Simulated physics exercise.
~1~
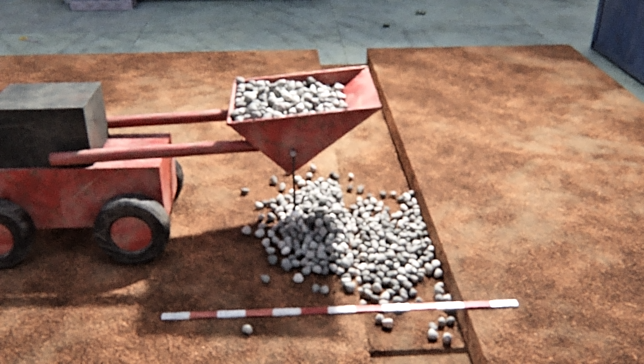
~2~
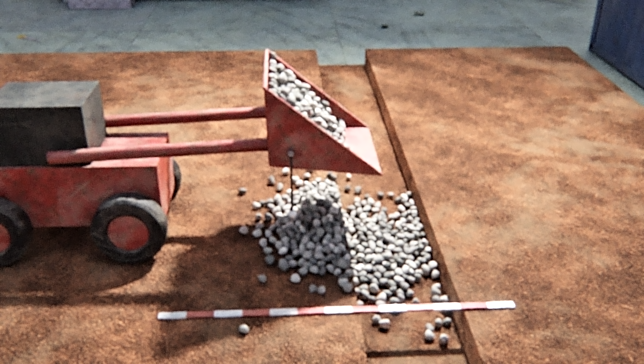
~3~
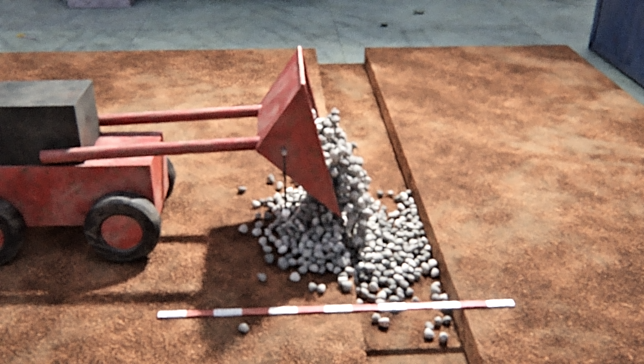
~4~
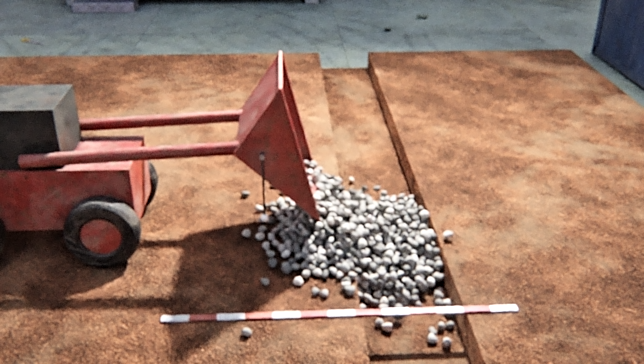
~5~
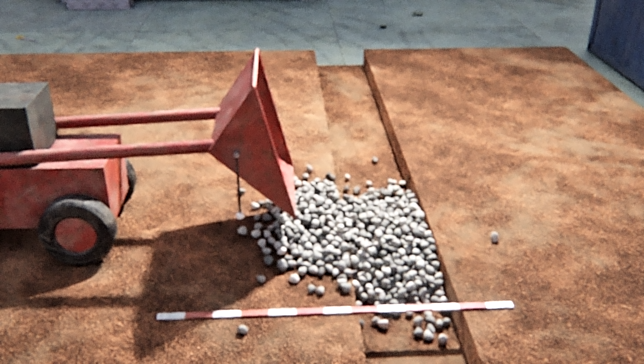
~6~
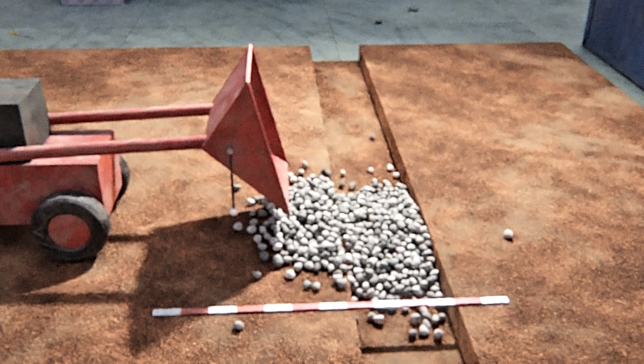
A red loader tipped its bucket of smooth pale stones forward onto the heap below, then rolled back to the left as they spilled and spread across the trench, leaving the bucket empty and one stone lying on the ground beyond.
